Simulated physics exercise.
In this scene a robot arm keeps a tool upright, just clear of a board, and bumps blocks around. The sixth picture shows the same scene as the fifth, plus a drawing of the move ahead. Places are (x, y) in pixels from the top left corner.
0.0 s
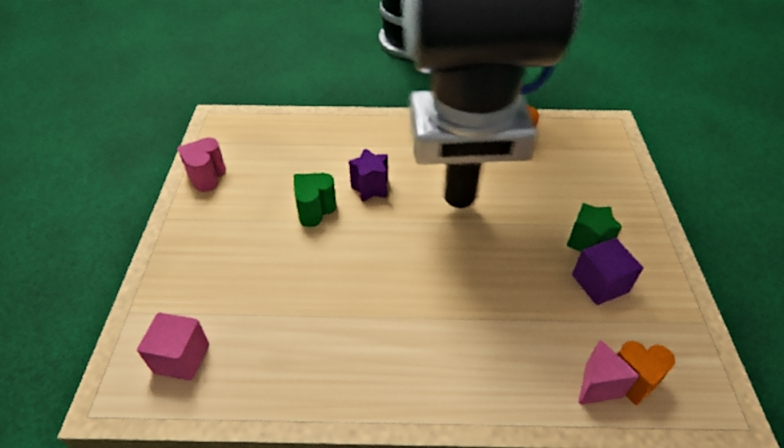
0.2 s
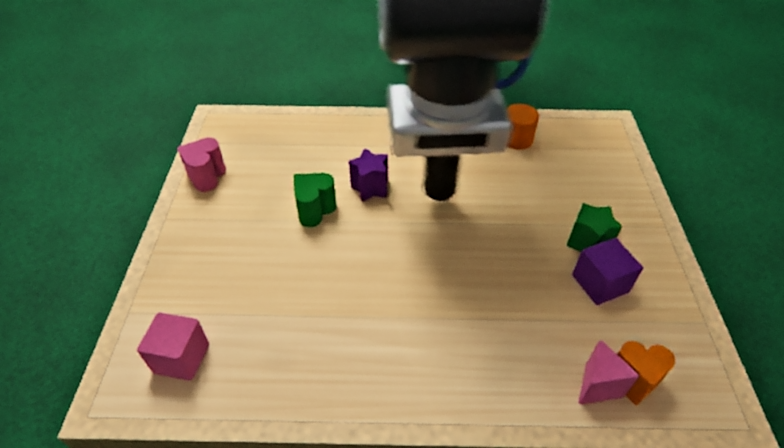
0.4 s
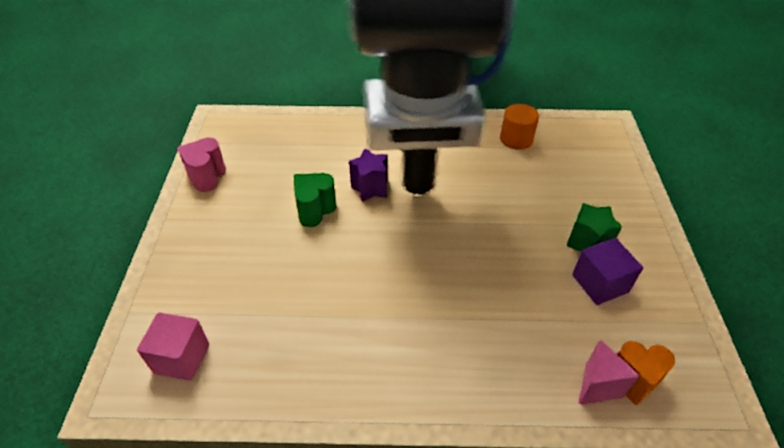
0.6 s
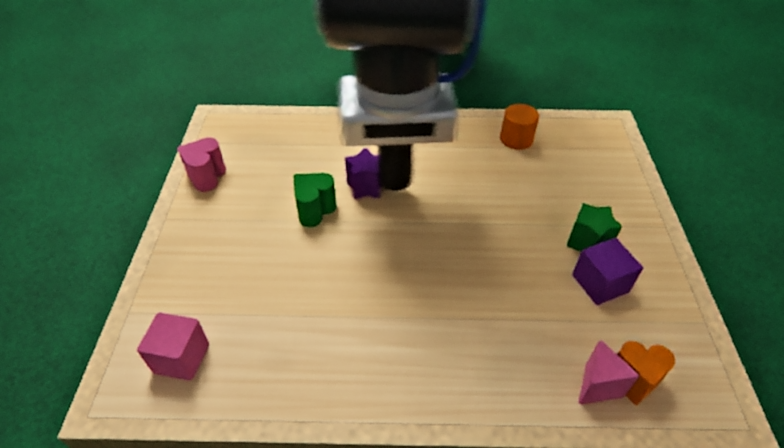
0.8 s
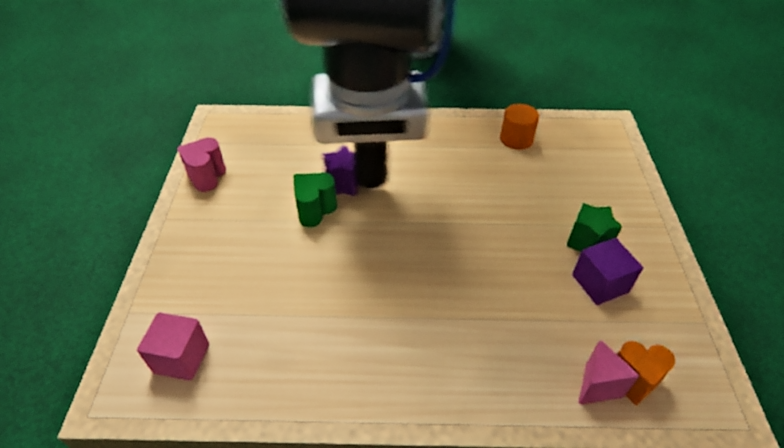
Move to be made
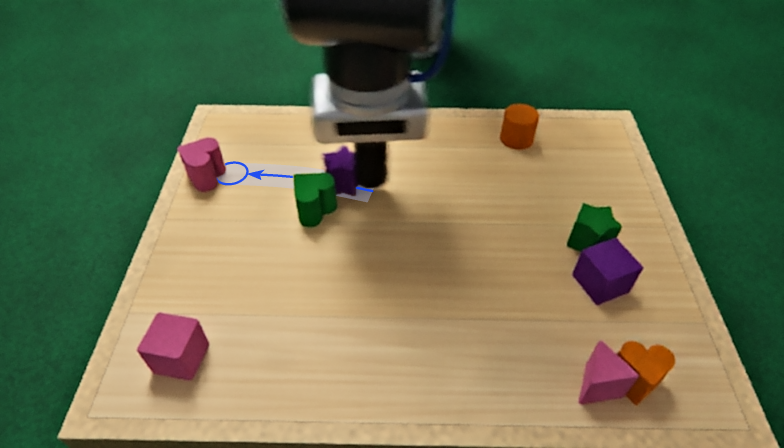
A robot arm with a dark cylindrical tip moves left just above a wooden board scattered with coloured blocks, uncovering an orange cylinder behind it, then pushes the purple star a short way left toward the green heart.
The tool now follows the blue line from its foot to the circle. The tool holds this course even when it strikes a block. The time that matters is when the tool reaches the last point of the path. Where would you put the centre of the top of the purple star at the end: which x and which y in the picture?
Answer: (208, 133).
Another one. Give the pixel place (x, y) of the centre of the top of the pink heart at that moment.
It sits at (180, 147).
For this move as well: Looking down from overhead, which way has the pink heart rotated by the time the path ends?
Rotation: Counter-clockwise.
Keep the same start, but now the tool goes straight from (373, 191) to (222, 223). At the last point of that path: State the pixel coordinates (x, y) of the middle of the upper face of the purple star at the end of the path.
Just about (309, 156).
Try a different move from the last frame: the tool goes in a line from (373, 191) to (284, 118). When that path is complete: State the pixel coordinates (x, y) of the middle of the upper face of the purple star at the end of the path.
Somewhere near (301, 142).
Path on the board, from (373, 191) over (303, 178) to (231, 173).
The first path, step by step. One third of the way, tool (323, 168); purple star (294, 149).
Two thirds of the way, tool (275, 162); purple star (247, 142).
At the end, tool (227, 159); pink heart (180, 147), turned 65° anticlockwise; green heart in place; purple star (208, 133), turned 30° clockwise.
